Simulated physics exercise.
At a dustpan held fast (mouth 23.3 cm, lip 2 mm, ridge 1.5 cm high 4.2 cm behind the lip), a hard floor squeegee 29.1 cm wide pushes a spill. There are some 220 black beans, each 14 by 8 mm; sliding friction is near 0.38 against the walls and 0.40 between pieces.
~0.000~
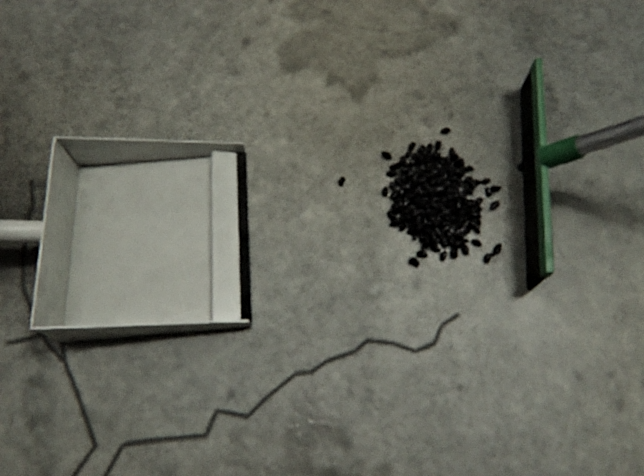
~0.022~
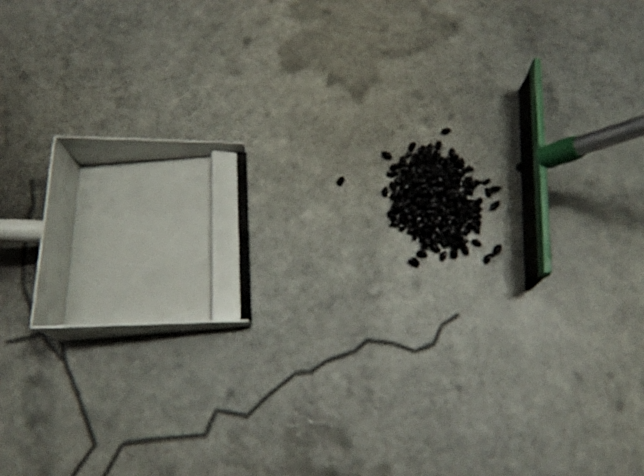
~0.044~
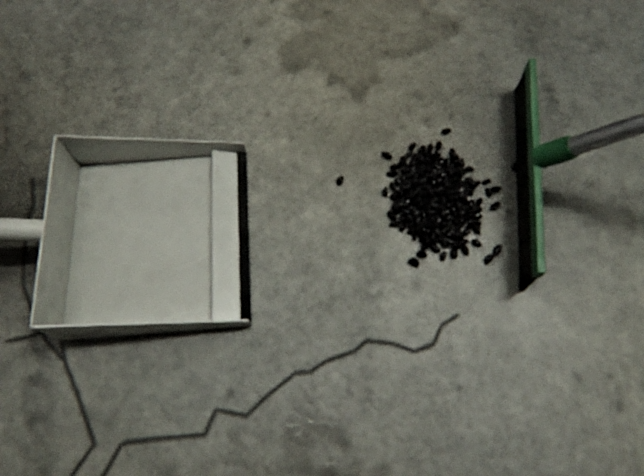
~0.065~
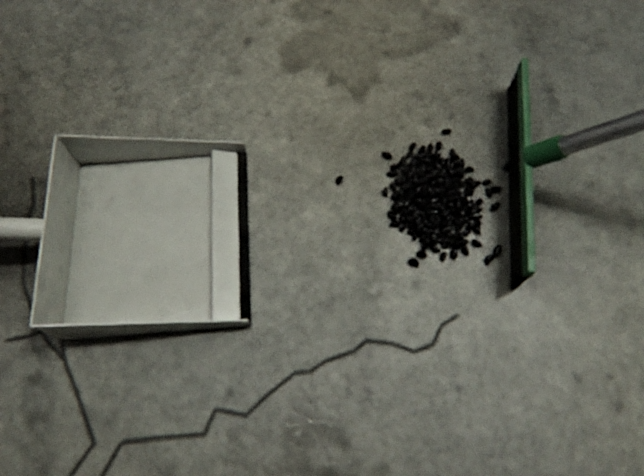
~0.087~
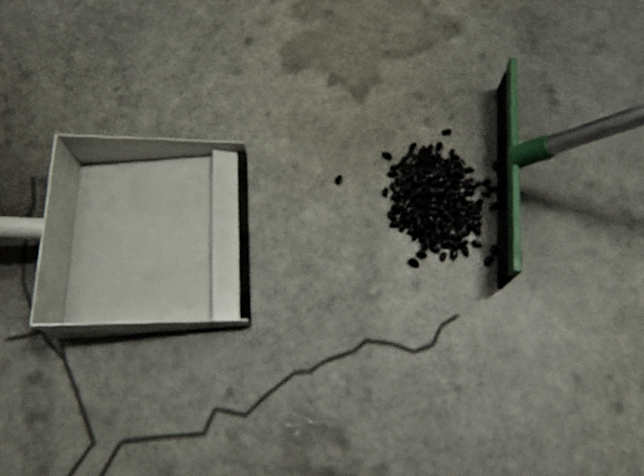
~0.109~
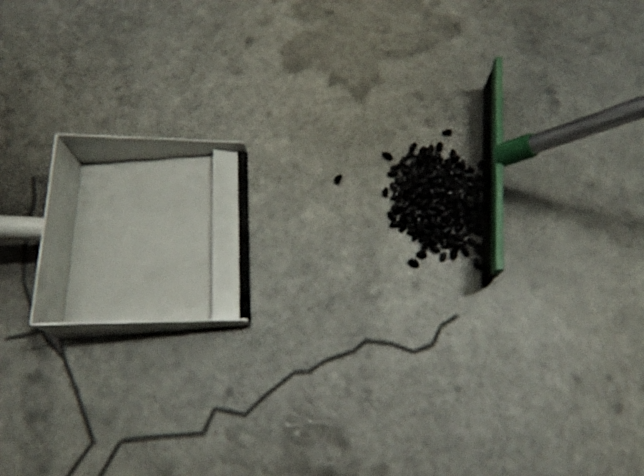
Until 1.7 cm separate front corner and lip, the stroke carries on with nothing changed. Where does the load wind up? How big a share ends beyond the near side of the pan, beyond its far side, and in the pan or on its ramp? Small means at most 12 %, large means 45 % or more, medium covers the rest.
Shares: Near side - small; far side - medium; pan - medium.
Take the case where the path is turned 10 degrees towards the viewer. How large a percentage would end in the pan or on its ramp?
Pan plus ramp: Some 35 %.
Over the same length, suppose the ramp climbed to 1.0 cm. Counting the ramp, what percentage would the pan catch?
Estimate with the new ramp: Some 35 in a hundred.
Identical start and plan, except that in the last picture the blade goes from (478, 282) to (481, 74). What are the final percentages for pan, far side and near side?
The pan gets 50, the far side 20 and the near side 0.
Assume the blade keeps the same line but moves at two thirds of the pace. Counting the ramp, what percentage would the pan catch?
It would be around 25 per cent.
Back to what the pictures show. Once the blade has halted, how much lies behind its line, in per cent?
Around 5 per cent.
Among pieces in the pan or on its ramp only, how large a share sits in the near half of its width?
Roughly 10 percent.
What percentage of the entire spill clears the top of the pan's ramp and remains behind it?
Estimate: Close to 10 per cent of the total.
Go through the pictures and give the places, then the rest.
The first picture shows blade from (546, 273) to (536, 66), moved 0.0 cm, 0 of the pieces shifted so far; middle of the pieces at (437, 195); pan at (144, 242).
The second picture shows blade from (544, 273) to (534, 67), moved 0.2 cm, 0 of the pieces shifted so far; middle of the pieces at (437, 195).
The third picture shows blade from (538, 273) to (530, 67), moved 0.9 cm, 1 of the pieces shifted so far; middle of the pieces at (437, 195).
The fourth picture shows blade from (528, 272) to (522, 67), moved 1.9 cm, 2 of the pieces shifted so far; middle of the pieces at (437, 195).
The fifth picture shows blade from (514, 271) to (511, 66), moved 3.4 cm, 4 of the pieces shifted so far; middle of the pieces at (437, 196).
The sixth picture shows blade from (497, 270) to (497, 65), moved 5.3 cm, 12 of the pieces shifted so far; middle of the pieces at (437, 196); pan at (144, 240). Its pace works out near 0.90 m/s, heading 11 degrees away from the viewer's side.
After 0.27 s, middle of the blade 16 cm from the lip; 0 % over the lip, far side 10 %, near side 0 %.
After 0.37 s, middle of the blade 8 cm from the lip; 0 % over the lip, far side 20 %, near side 0 %.
After 0.61 s, middle of the blade 4 cm from the lip; 35 % over the lip, far side 30 %, near side 0 %.
By 2.8 s all is still; near side 0 %, far side 30 %, pan 35 %, in front of the lip or behind the blade 35 %.
